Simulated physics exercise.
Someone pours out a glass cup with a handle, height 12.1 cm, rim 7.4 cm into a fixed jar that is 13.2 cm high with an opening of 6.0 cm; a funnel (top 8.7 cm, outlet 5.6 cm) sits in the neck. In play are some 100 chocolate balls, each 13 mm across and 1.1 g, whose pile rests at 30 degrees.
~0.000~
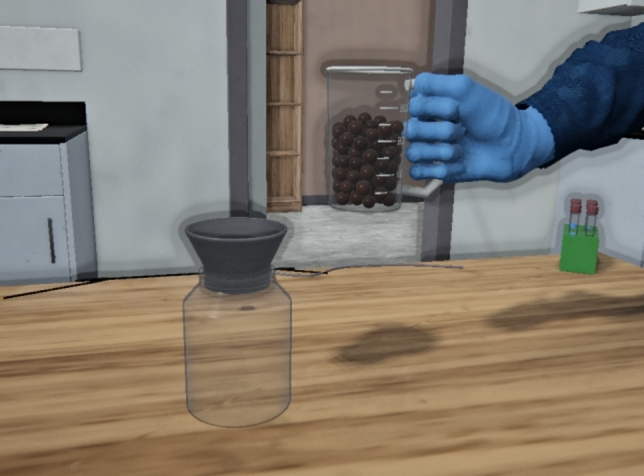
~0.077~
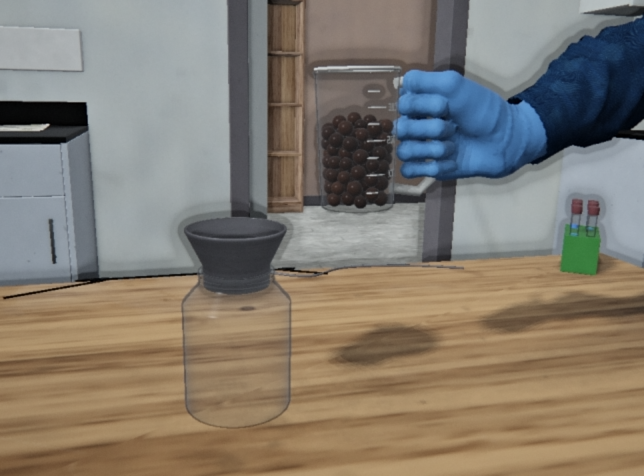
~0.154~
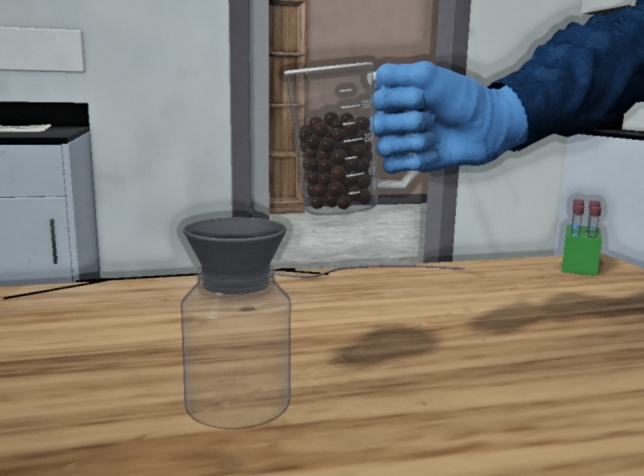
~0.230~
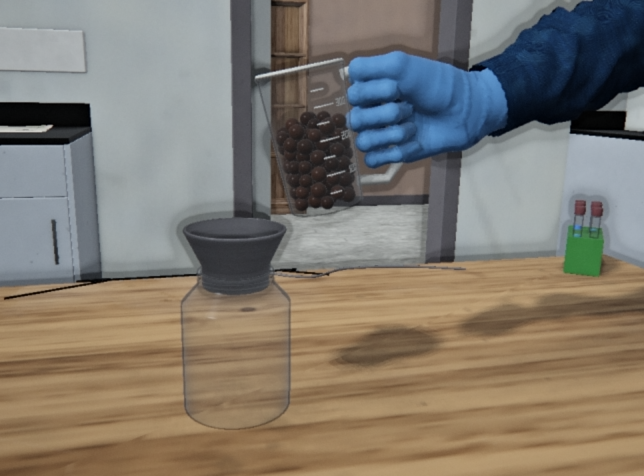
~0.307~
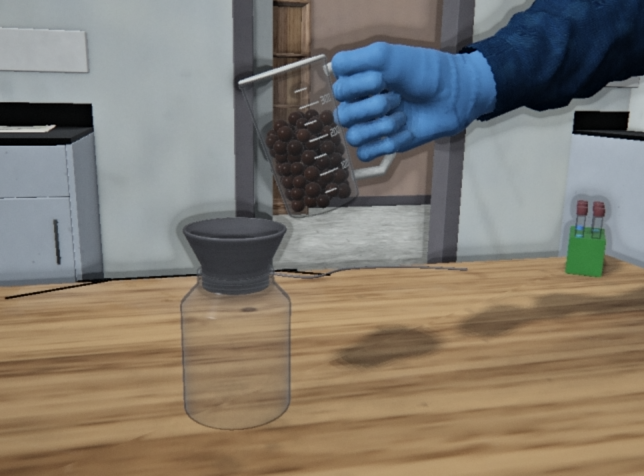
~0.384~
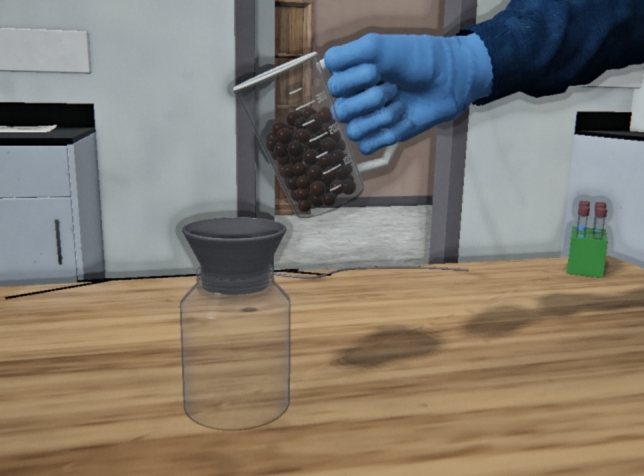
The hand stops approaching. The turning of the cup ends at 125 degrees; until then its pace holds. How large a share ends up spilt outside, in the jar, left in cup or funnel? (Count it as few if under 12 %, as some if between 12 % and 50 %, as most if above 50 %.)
Spilt gets few; jar gets most; still above gets few.
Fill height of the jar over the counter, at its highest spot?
5.0 cm.
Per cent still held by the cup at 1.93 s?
Approx. 0 % - an estimate.
After 1.01 s, tilt 72 degrees; the cup holds 100 %, the jar 0 %.
After 1.43 s, tilt 103 degrees; the cup holds 95 %, the jar 0 %.
After 1.93 s, tilt 125 degrees; the cup holds 0 %, the jar 85 %.
At rest (2.5 s), spilt 0 %, jar 100 %, still above 0 %.
